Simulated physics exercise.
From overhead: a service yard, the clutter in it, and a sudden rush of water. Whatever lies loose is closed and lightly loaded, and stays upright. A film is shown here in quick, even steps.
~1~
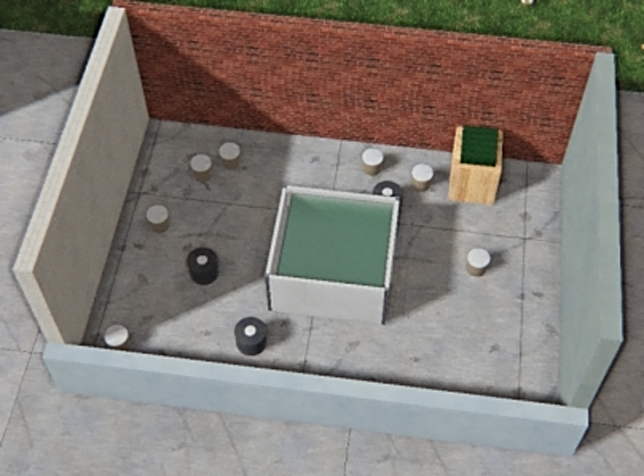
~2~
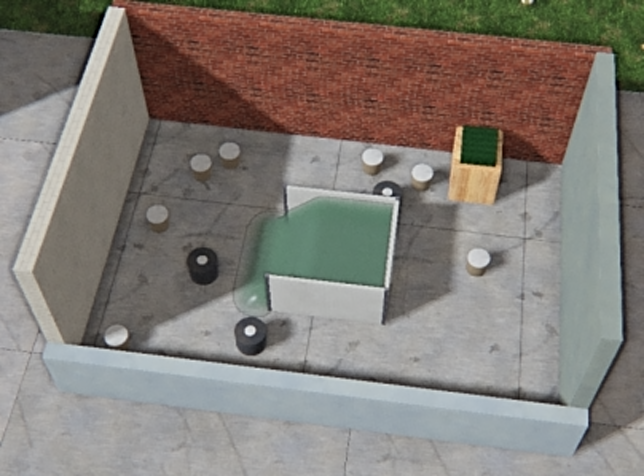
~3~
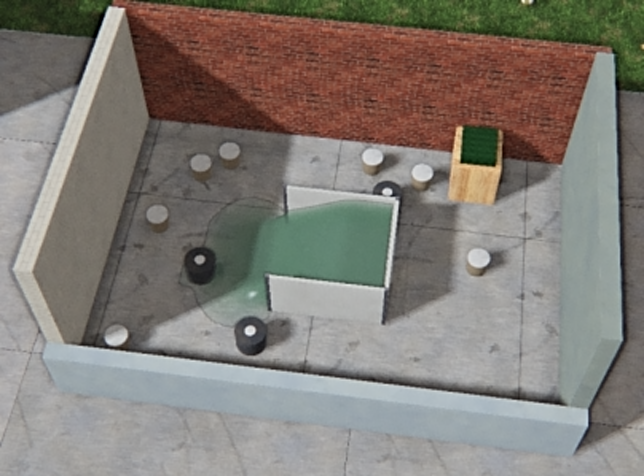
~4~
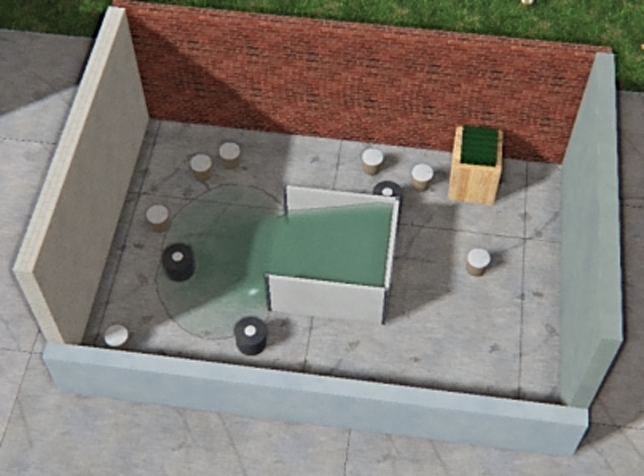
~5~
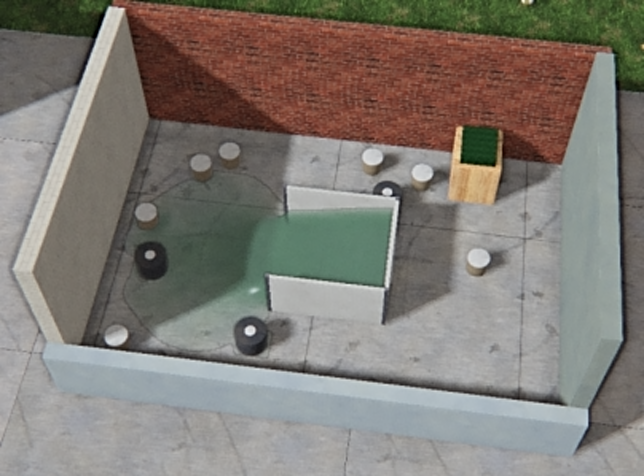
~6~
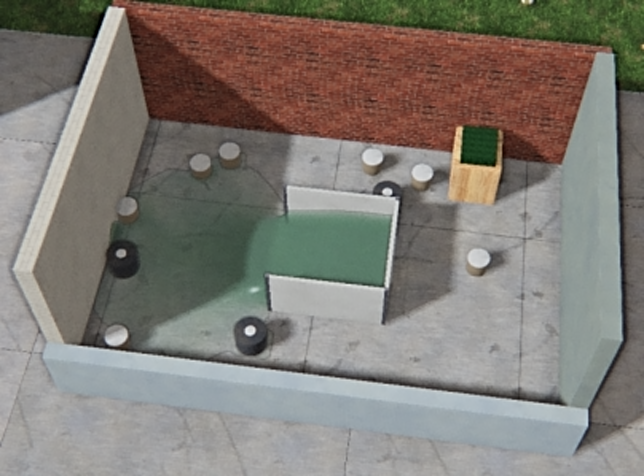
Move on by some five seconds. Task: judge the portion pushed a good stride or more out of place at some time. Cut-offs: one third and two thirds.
The share moved far is two thirds and up.
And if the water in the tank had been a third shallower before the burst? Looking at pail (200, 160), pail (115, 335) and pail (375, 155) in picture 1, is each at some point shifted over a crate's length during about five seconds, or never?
Respectively, gets that far, gets that far, gets that far.
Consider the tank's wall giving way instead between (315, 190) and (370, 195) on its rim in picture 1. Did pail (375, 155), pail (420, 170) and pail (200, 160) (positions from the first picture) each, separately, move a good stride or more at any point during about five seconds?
First beyond that mark, then beyond that mark, then beyond that mark.
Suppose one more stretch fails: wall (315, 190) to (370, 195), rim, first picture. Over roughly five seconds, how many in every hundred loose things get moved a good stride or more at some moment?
About 80 per cent.
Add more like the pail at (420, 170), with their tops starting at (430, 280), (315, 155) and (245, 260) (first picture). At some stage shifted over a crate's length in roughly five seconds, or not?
Taking them one at a time: Remains close, then gets driven off, then gets driven off.
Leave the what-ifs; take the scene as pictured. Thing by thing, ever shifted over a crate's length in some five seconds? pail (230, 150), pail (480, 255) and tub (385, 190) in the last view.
One, displaced that much; two, under that distance; three, displaced that much.
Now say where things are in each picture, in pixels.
A tub at (202, 260), on the bottom; a pail at (157, 214), on the bottom; 0 of 10 have shifted, in the first picture.
A tub at (202, 260) rests on the ground; a pail at (157, 214), on the bottom; 0 of 10 have shifted, in the second picture.
A tub at (200, 260), on the bottom, close to its start; a pail at (157, 214) rests on the ground; 0 of 10 have shifted, in the third picture.
A tub at (177, 257) rests on the ground, a stride from its start; a pail at (157, 214), on the bottom; 1 of 10 have shifted, in the fourth picture.
A tub at (150, 255) rests on the ground, a stride from its start; a pail at (146, 212) rests on the ground, close to its start; 2 of 10 have shifted, in the fifth picture.
A tub at (121, 254), on the bottom, a stride from its start; a pail at (126, 206), on the bottom, a stride from its start; 2 of 10 have shifted, in the sixth picture.
A moment on, 2 of 10 are well off their spots; 2 afloat.
Next, 3 of 10 are well off their spots; 5 afloat.
Later, 7 of 10 are well off their spots; 5 afloat.
In the end, 9 of 10 are well off their spots, and 9 have been at some point; 6 afloat.
